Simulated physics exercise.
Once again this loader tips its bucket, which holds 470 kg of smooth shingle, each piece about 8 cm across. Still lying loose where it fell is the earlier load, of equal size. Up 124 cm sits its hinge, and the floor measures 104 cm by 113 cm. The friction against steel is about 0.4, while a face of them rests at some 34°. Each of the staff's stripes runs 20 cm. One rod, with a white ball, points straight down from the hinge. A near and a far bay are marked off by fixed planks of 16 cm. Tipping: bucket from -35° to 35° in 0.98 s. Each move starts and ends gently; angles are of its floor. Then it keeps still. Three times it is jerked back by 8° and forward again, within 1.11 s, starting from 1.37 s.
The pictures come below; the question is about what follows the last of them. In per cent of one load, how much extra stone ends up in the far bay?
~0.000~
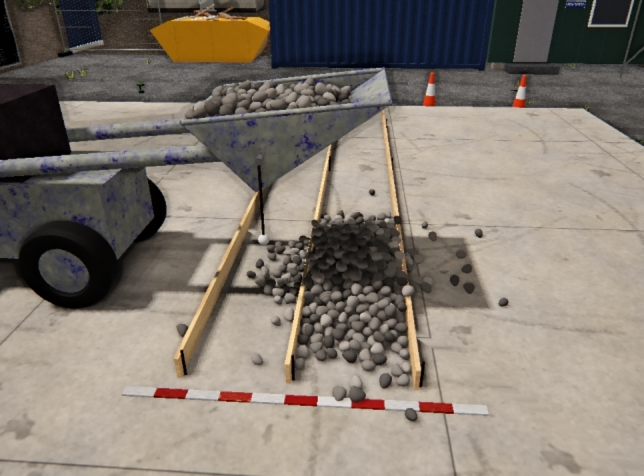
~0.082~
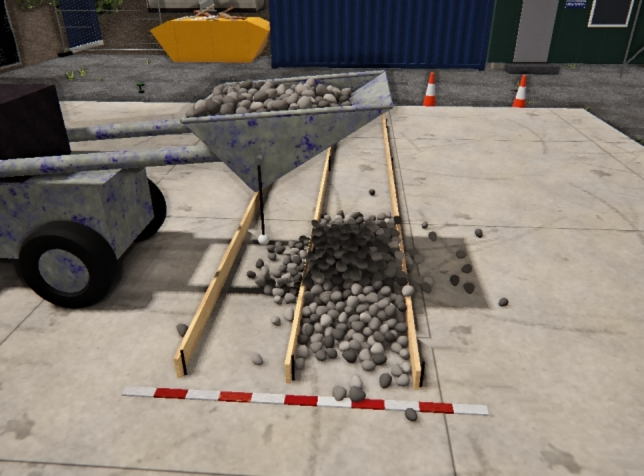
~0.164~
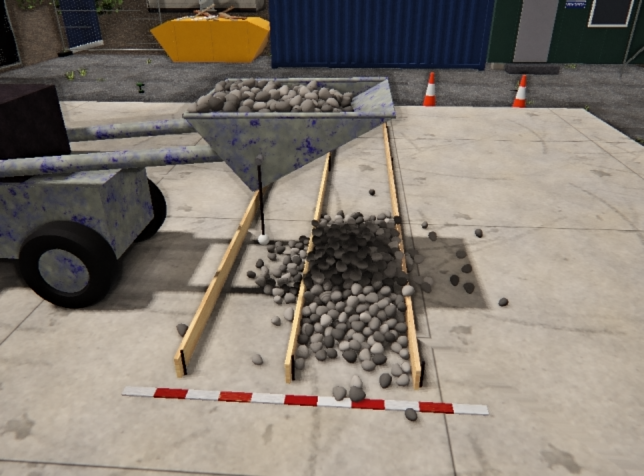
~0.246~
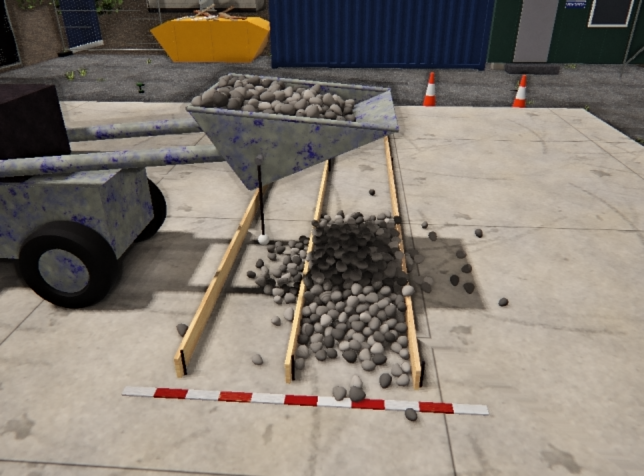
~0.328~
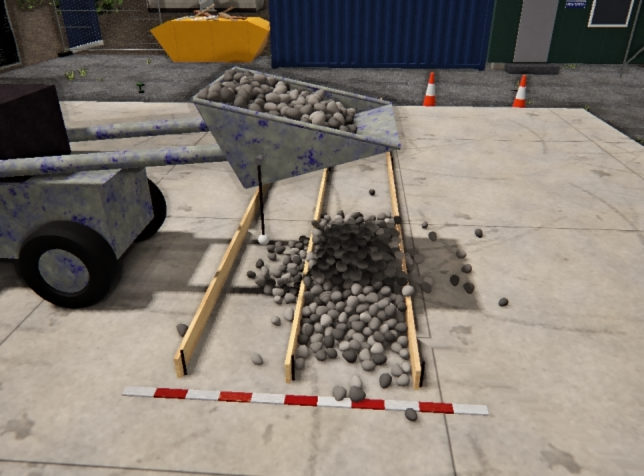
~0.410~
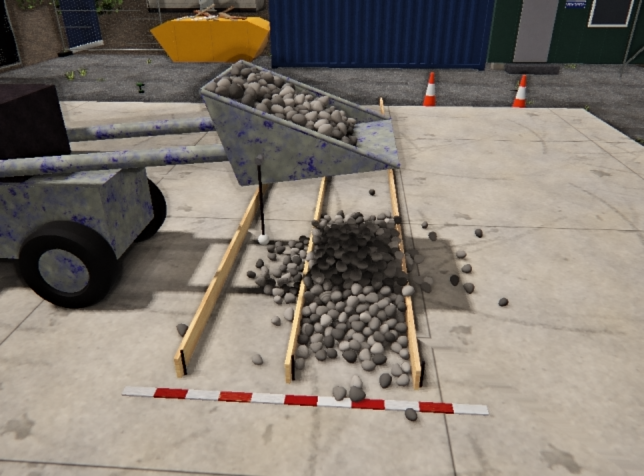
About 14 %.
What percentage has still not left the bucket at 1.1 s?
Roughly 75 per cent is still inside.
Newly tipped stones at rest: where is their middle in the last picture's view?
Centre at roughly (456, 276).
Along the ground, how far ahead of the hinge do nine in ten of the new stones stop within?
Ahead of it by roughly 210 cm.
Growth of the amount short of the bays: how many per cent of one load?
Some 0 per cent.
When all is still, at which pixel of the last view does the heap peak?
Note: Crest near (374, 249).
After 0.7 s the floor is at 24°; in per cent of one load, 100 in the bucket, 6 in the near bay, 91 in the far bay, 3 past the last board; the foremost stones are at (460, 258).
After 1.1 s the floor is at 35°; in per cent of one load, 76 in the bucket, 6 in the near bay, 114 in the far bay, 3 past the last board; the foremost stones are at (460, 258).
After 2.9 s the floor is at 35°; in per cent of one load, 0 in the bucket, 6 in the near bay, 105 in the far bay, 89 past the last board; the foremost stones are past the picture's edge.
After 5.6 s the floor is at 35°; in per cent of one load, 0 in the bucket, 6 in the near bay, 105 in the far bay, 89 past the last board; the foremost stones are past the picture's edge. Net gain in the far bay, 14.
